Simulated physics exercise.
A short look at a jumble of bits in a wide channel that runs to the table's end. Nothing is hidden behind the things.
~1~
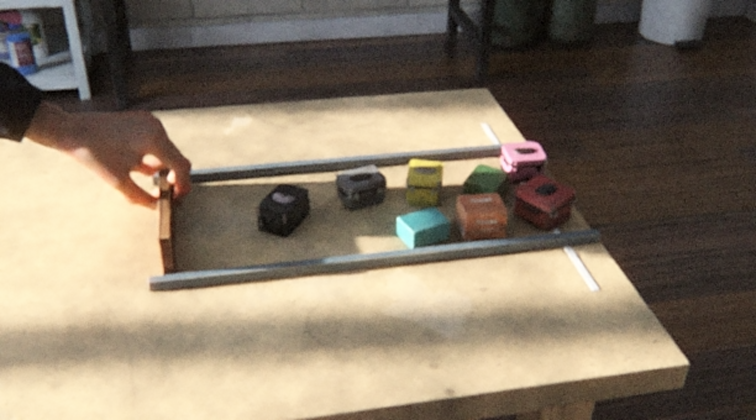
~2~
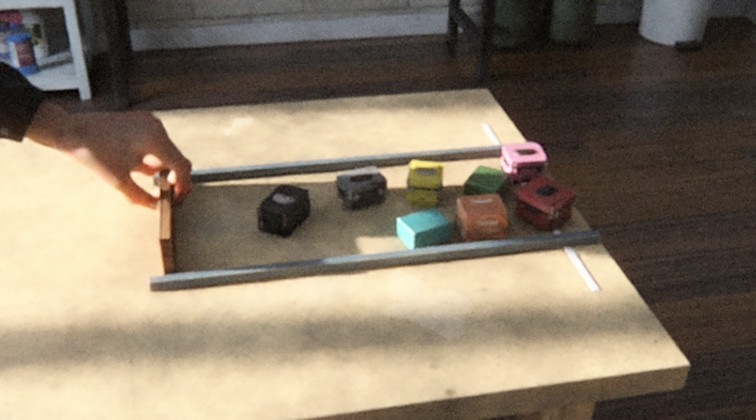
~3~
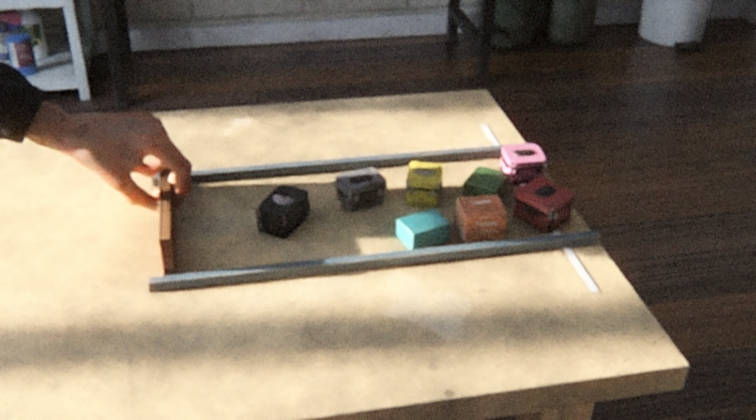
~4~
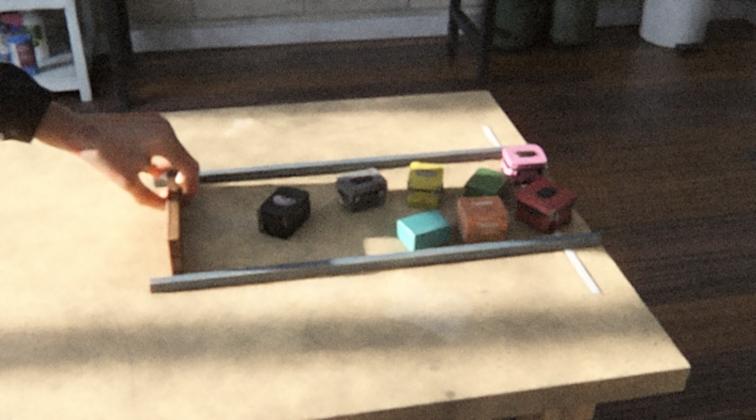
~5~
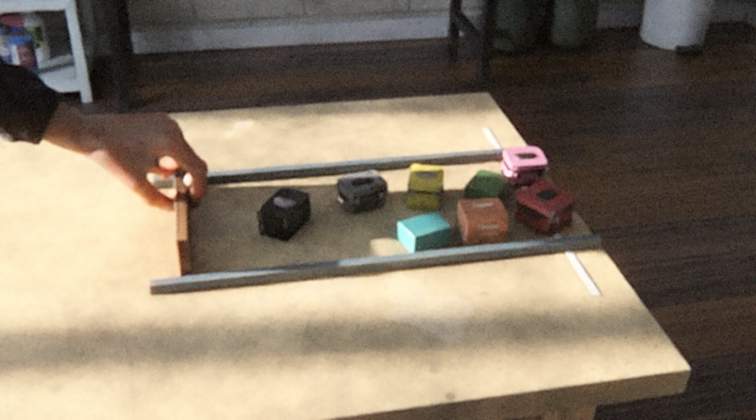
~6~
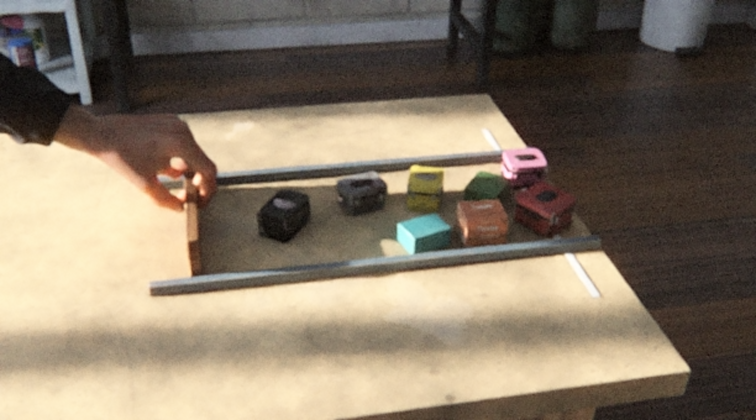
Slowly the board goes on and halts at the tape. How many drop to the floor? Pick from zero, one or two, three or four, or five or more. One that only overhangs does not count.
The number that fall off is five or more.
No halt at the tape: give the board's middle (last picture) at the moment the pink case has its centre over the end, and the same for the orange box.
About (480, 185), and (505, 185) for the other.
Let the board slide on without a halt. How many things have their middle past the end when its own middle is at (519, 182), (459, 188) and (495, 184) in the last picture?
In that order 6, 1 and 4.
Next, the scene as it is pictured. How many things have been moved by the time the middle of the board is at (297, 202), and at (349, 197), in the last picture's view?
By then 1, and 3.
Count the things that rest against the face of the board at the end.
The number is 2.
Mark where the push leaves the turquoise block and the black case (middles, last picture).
First (575, 223), then (547, 187).
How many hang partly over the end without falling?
The number is 1.
A little later, none off yet; pink case at rest near (524, 169); red case at rest near (545, 209); green block at rest near (487, 191).
Next, none off yet; pink case at rest near (524, 166); red case at rest near (549, 211); green block shifted about its own width near (542, 187).
When it is over, the number that fall off is five or more; down, grey case, yellow case, orange box, green block, red case and pink case.
